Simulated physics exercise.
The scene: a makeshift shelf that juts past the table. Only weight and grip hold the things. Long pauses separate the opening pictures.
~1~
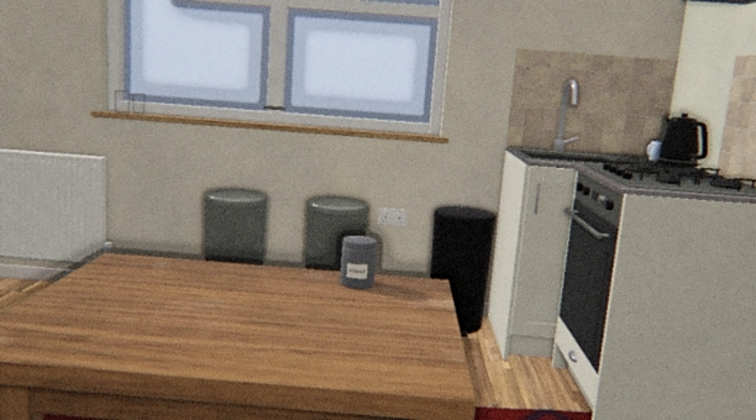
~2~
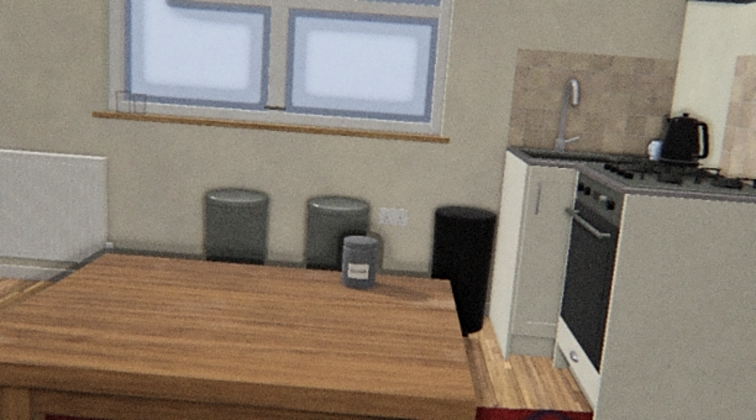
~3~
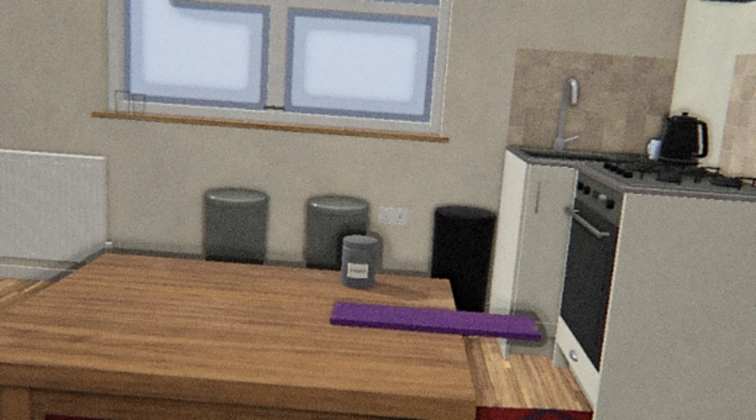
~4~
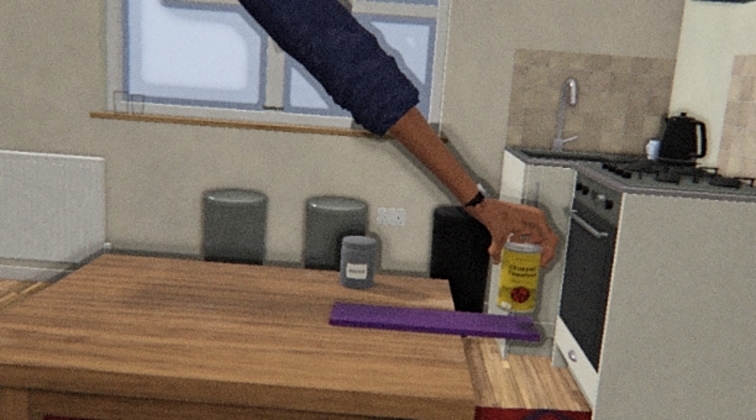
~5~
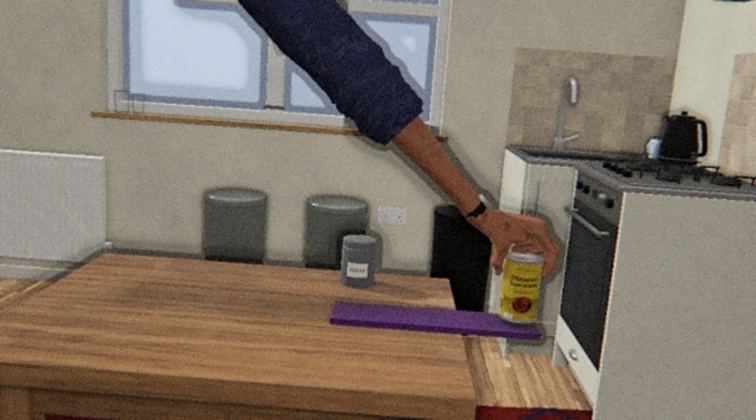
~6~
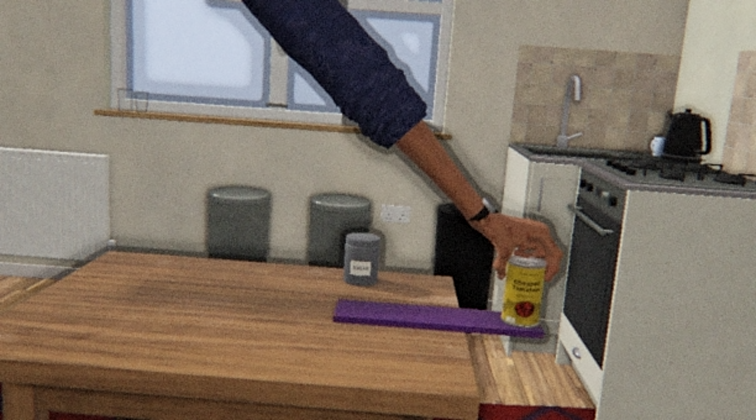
The clip shows a grey jar on a wooden kitchen table, then a purple strip extending past the table's right edge, before a hand lowers a yellow tin onto the strip's overhanging right end and keeps hold of it.
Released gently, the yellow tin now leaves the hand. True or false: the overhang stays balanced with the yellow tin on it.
False, the board drops.
Then, 0.50 s on from there, yellow tin now down on the floor or falling; purple plank turned 70° from how it was put.
Then, 0.70 s on from there, purple plank now down on the floor or falling.
In the end, down on the floor or falling, yellow tin and purple plank; grey jar unmoved. The plank tips off the edge.
